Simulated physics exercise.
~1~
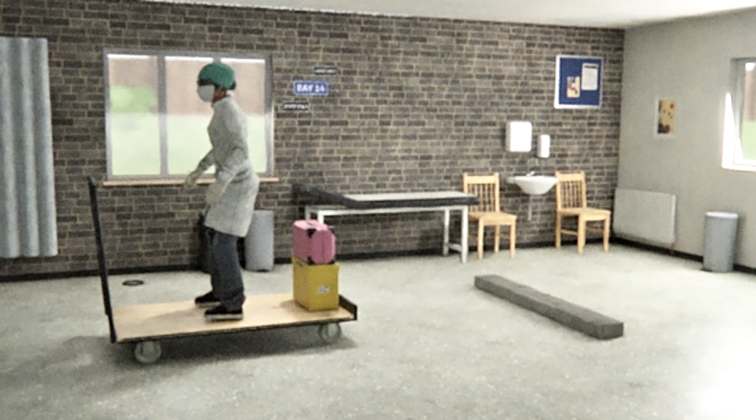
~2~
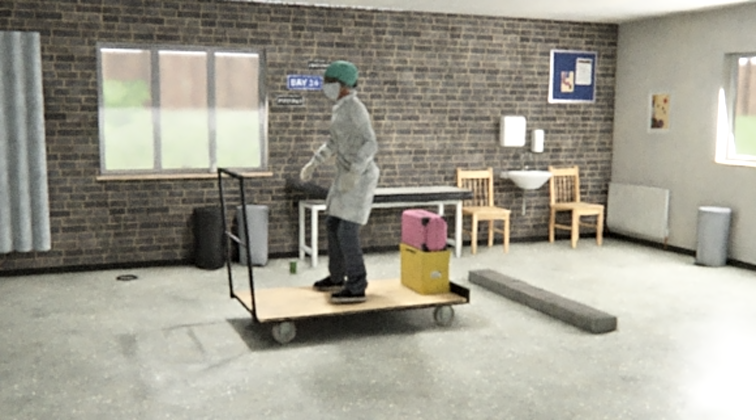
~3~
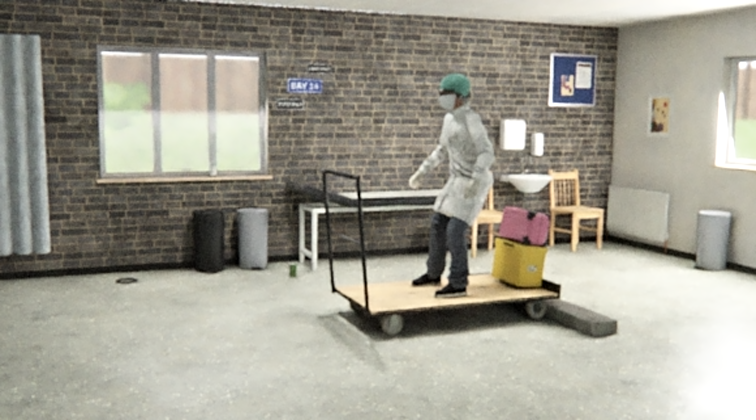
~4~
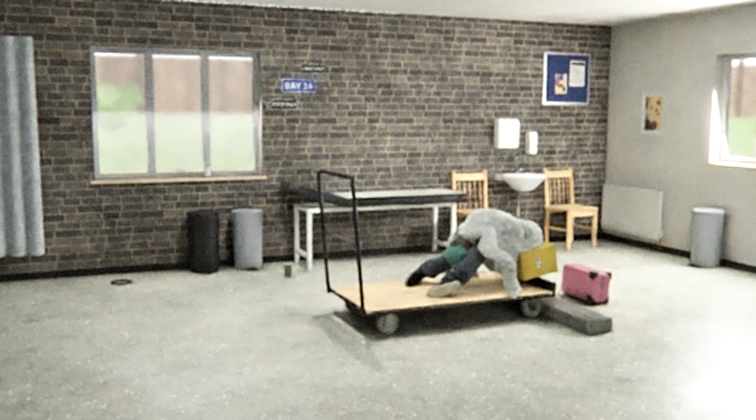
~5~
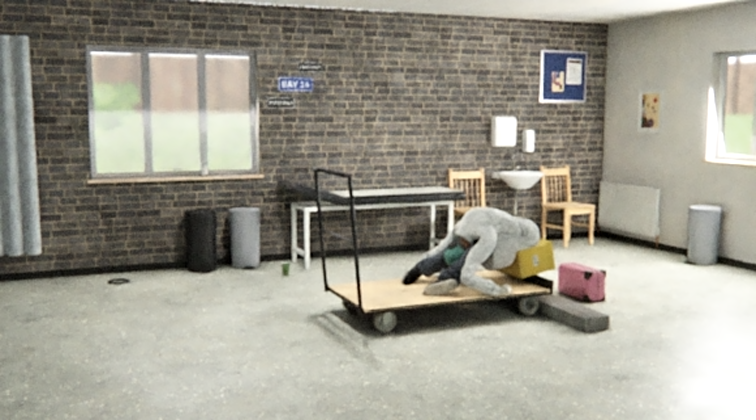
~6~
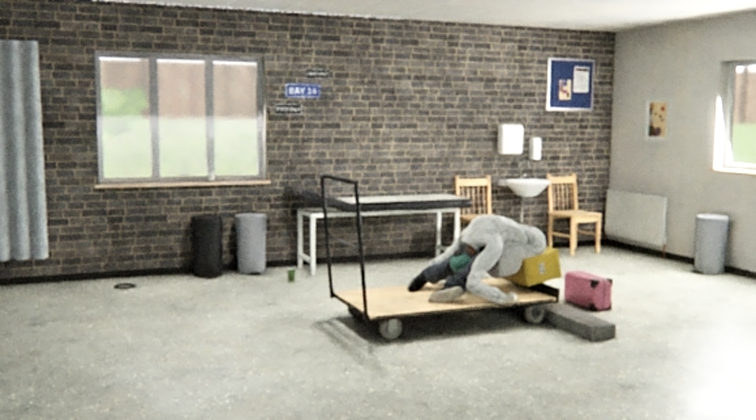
In a brick-walled room, a trolley rolls right into a floor beam, its masked rider folding forward as a pink suitcase tumbles off.
